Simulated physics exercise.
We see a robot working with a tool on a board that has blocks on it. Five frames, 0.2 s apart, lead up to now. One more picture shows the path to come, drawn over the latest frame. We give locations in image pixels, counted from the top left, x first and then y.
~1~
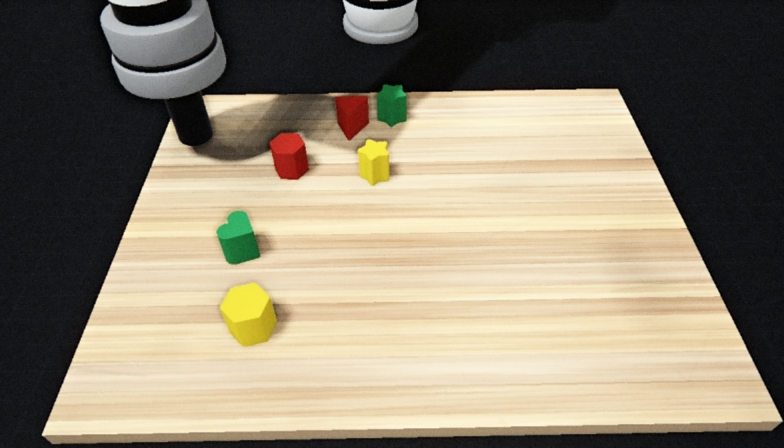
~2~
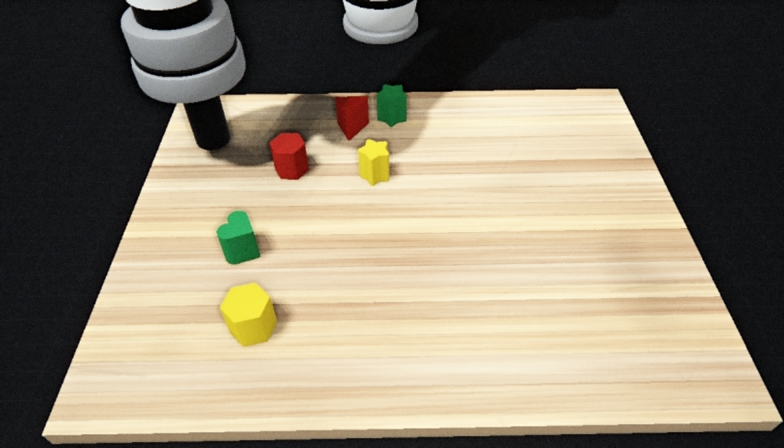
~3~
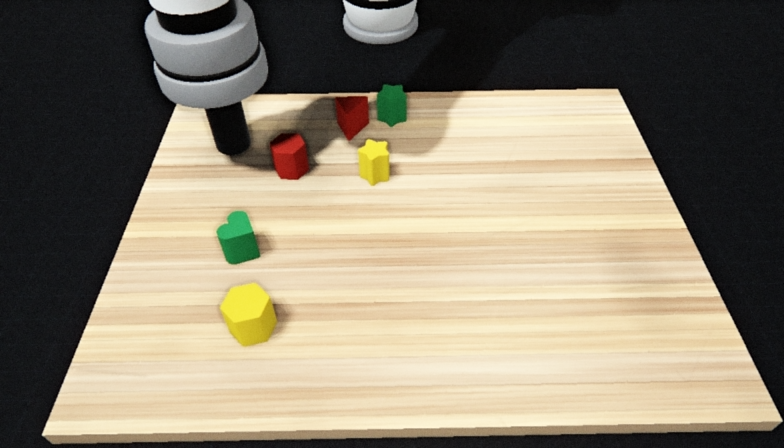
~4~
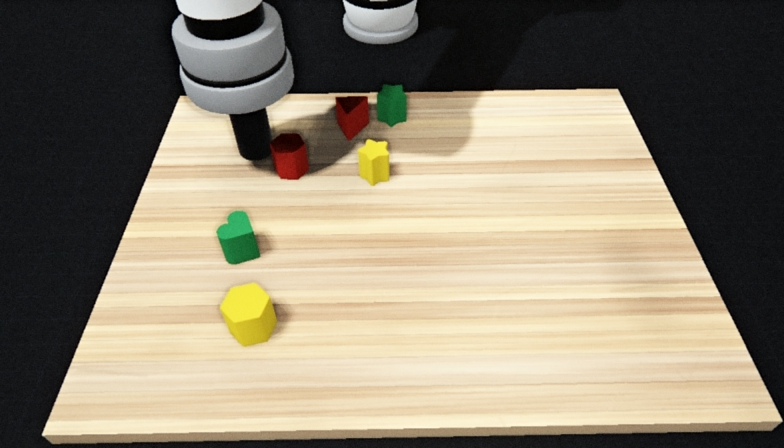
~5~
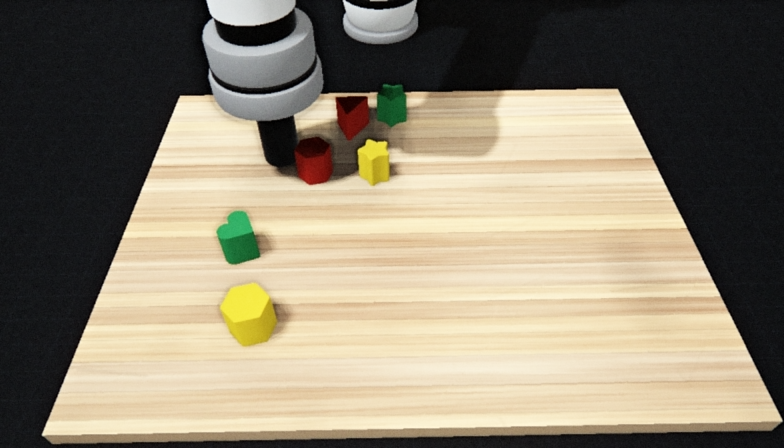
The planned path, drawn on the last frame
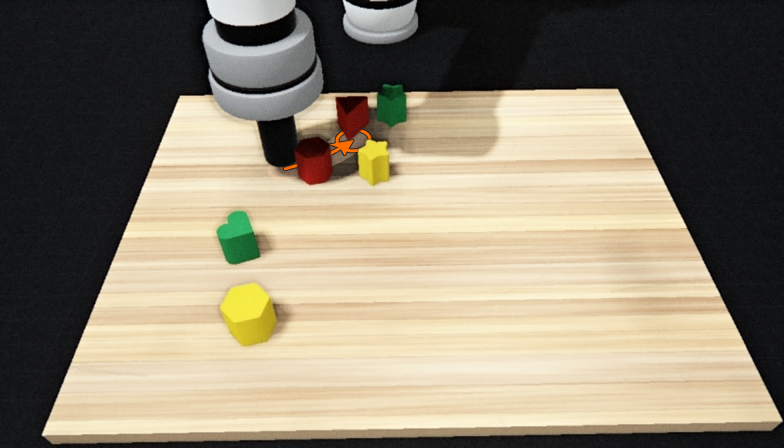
A robot arm with a grey cylindrical end and a black rod works at the upper left of a pale wooden board, seen from above at an angle by a still camera. Red, green and yellow blocks sit across the board's upper part, with a green heart and a yellow hexagon lower left. The rod slides right and slightly nearer, then nudges the red hexagon a short way right toward the yellow star.
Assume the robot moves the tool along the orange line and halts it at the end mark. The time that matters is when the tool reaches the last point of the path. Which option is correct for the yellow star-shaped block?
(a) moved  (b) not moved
My pick is b.
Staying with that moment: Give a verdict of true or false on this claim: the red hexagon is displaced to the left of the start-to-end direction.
That claim is false.
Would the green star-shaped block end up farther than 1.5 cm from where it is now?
No - that is not the case.
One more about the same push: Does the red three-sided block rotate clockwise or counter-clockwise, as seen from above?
It rotates counterclockwise.
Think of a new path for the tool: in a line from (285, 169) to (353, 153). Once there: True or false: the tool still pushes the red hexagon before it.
The statement is incorrect.
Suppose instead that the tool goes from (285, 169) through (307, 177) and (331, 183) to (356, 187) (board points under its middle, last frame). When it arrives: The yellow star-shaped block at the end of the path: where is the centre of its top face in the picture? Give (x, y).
The middle of its upper face will lie at (411, 149).
Path on the board, from (285, 169) over (323, 157) to (354, 140).
On the path given first. Halfway along, tool at (322, 145); red hexagon at (338, 147), turned 35° clockwise.
At the end, tool at (353, 128); red hexagon at (338, 147), turned 35° clockwise; red three-sided block at (357, 97), turned 45° anticlockwise; yellow star-shaped block in place; green star-shaped block in place.
